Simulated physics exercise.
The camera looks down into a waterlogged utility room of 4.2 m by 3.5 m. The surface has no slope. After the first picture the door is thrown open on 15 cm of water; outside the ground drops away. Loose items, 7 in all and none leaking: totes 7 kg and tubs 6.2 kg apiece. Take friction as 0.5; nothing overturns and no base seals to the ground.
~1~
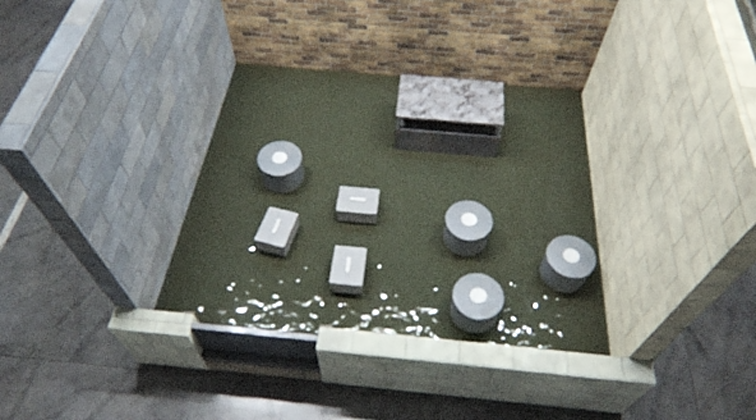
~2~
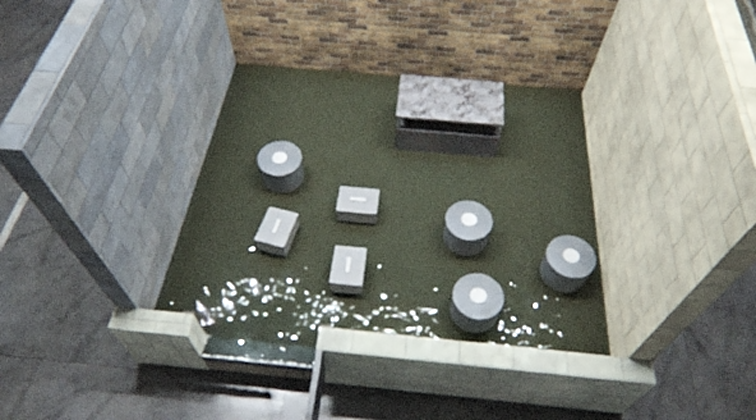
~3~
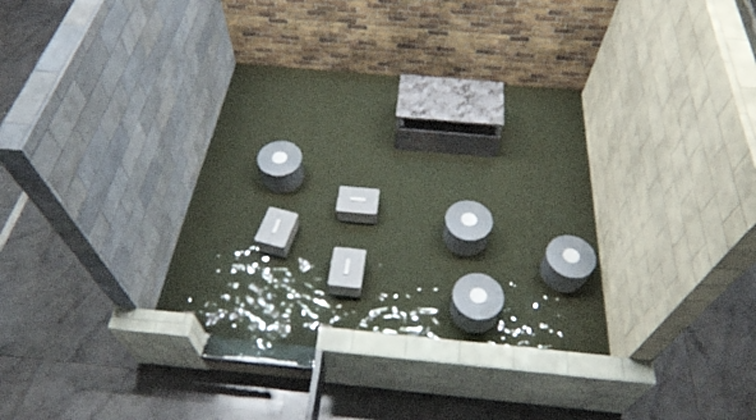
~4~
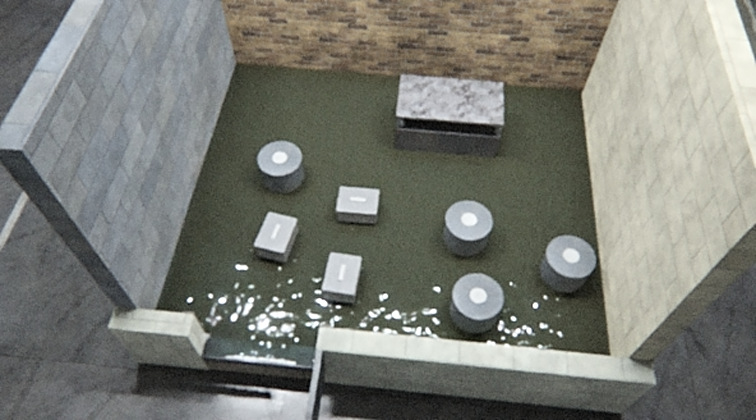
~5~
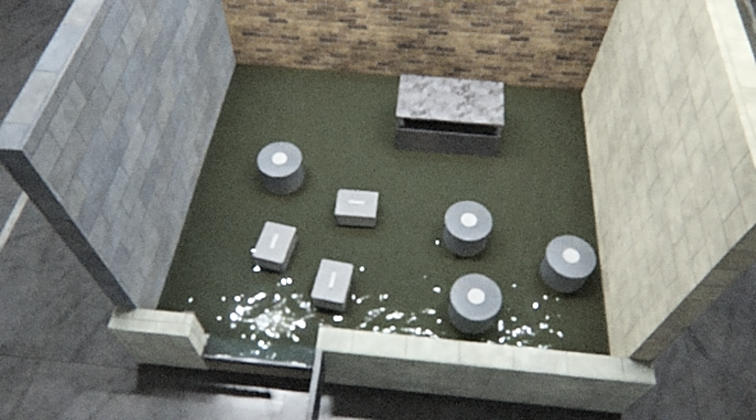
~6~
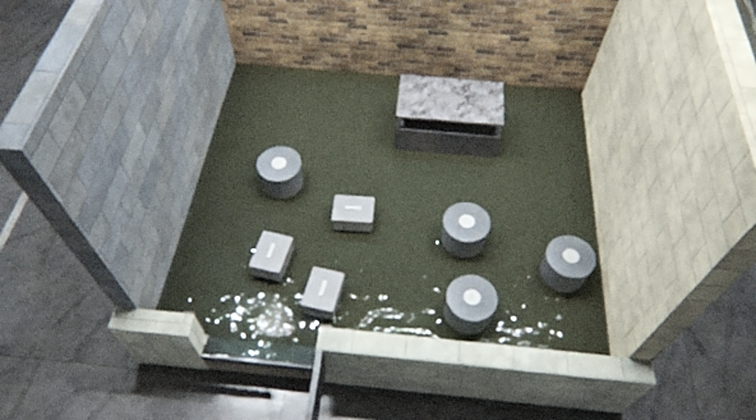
Grey blocks floating in a walled, flooded room drift slowly toward a doorway at the lower left after its dark door opens, the nearest ones moving first, while the round tubs shift only slightly and the marble-topped bench stays put.
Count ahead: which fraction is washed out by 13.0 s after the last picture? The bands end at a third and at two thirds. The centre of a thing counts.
Share: At least two thirds.
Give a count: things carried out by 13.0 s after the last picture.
6 of them.
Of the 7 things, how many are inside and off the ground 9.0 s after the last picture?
2 of them.
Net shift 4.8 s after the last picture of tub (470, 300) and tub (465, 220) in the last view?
In turn: 80 cm, 60 cm.
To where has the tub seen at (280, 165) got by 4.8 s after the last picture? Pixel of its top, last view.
Near (242, 233).
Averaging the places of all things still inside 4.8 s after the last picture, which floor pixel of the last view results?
Around (369, 291).
Then, 1.0 s after the last picture 0 of 7 are out; 7 afloat.
Then, 4.8 s after the last picture 2 of 7 are out; 5 afloat.
Then, 9.0 s after the last picture 5 of 7 are out; 2 afloat.
Then, 13.0 s after the last picture 6 of 7 are out; 1 afloat.
